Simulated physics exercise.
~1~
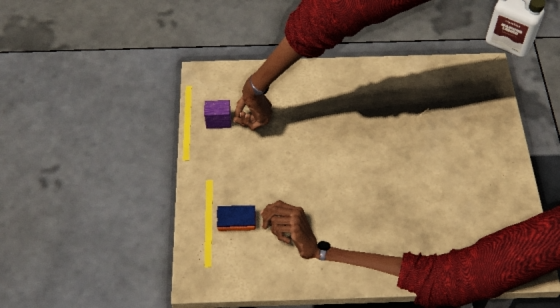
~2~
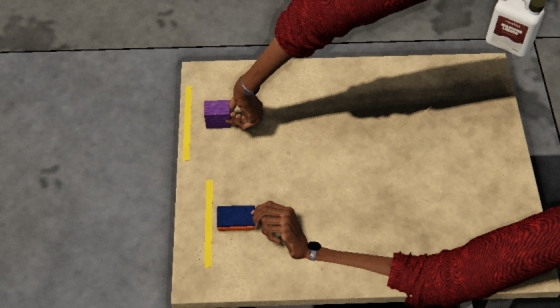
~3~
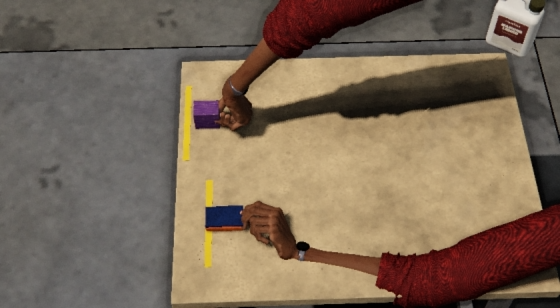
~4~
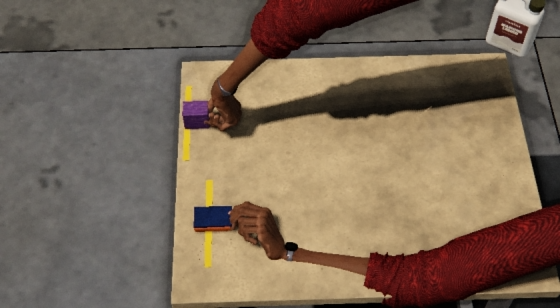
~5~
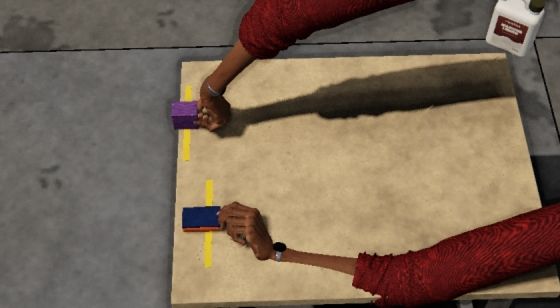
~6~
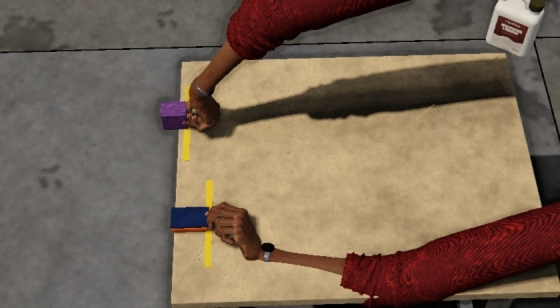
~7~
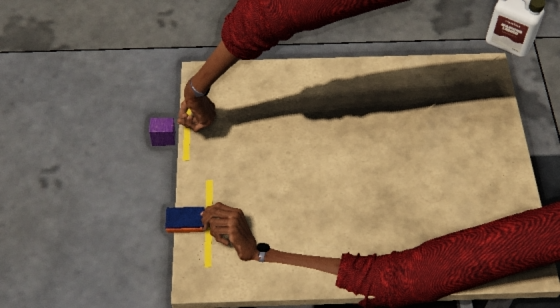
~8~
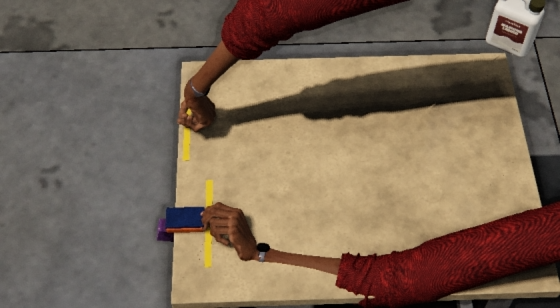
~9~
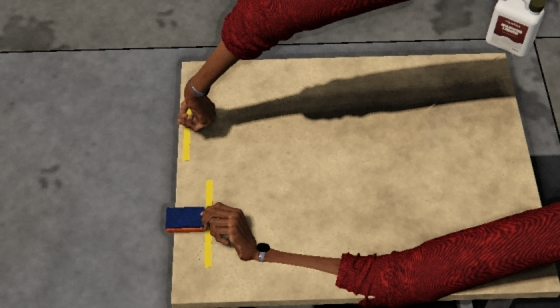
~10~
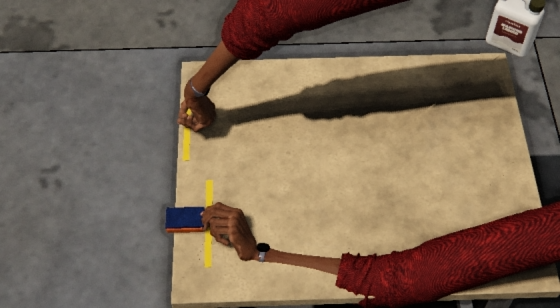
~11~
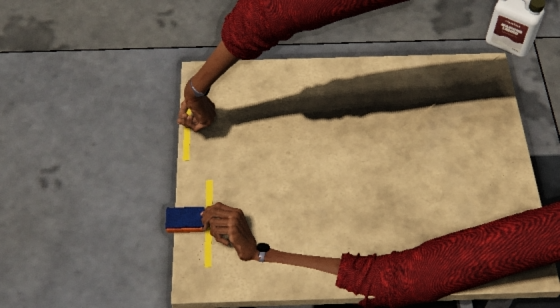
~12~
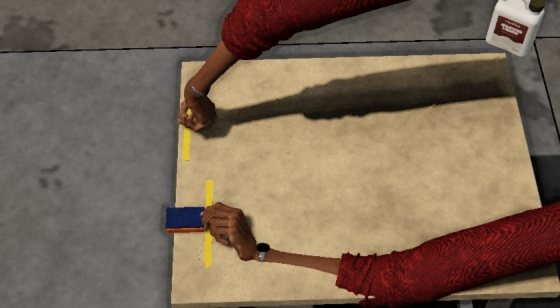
On a tabletop, two hands push a purple block and a blue-topped orange sponge left; the block falls off, the sponge stays.
